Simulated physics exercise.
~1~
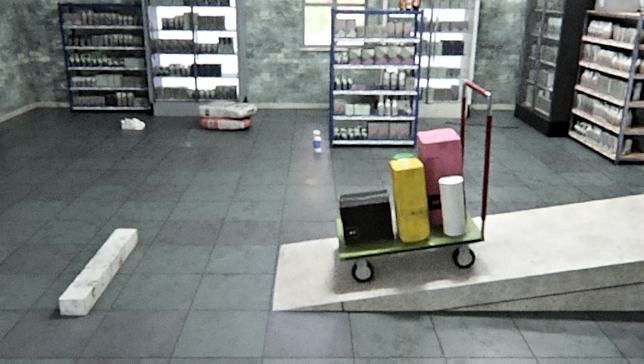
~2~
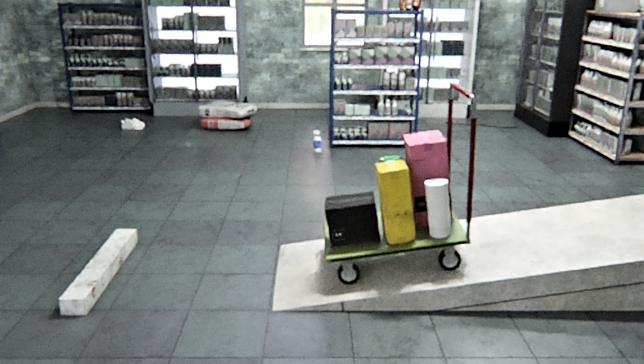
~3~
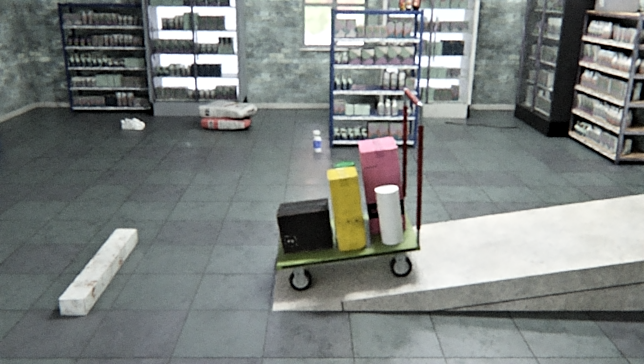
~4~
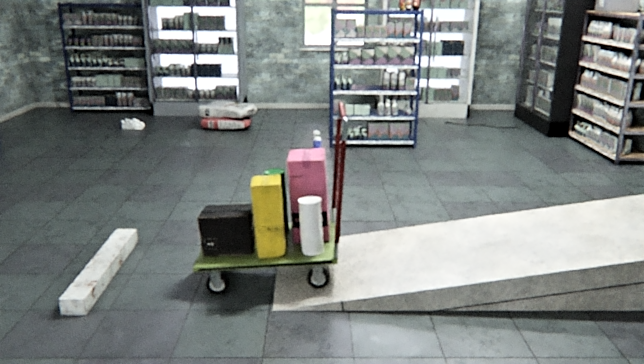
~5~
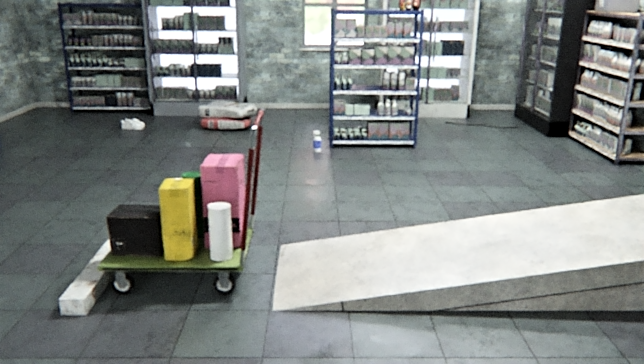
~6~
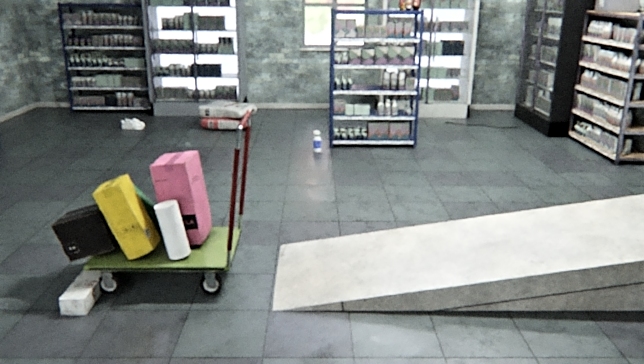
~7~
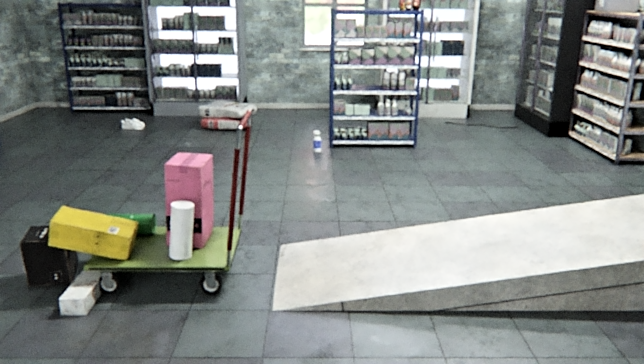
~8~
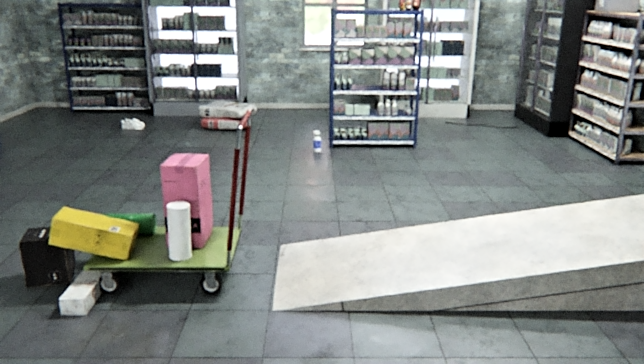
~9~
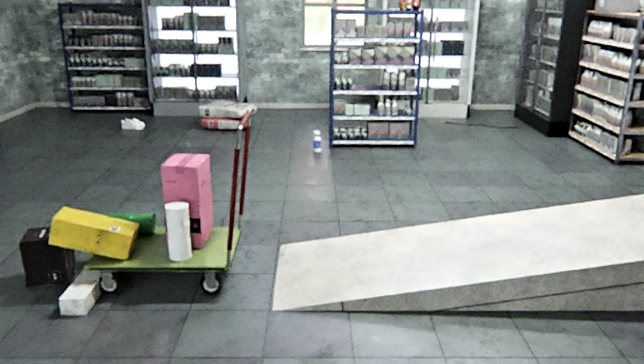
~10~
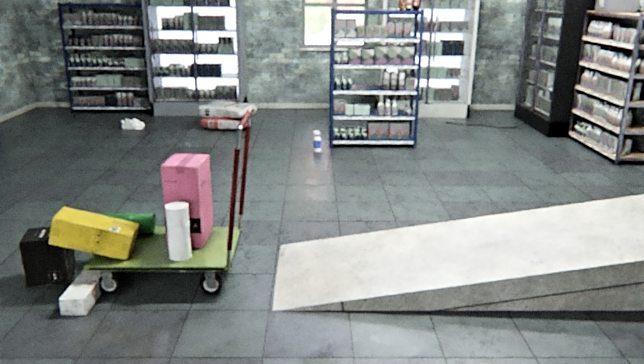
The footage shows a green trolley carrying boxes and canisters rolling left down a ramp and across a tiled floor until it stops at a pale kerb, where the black box falls off and the yellow box and green canister topple, while the pink box and white canister stay upright aboard.
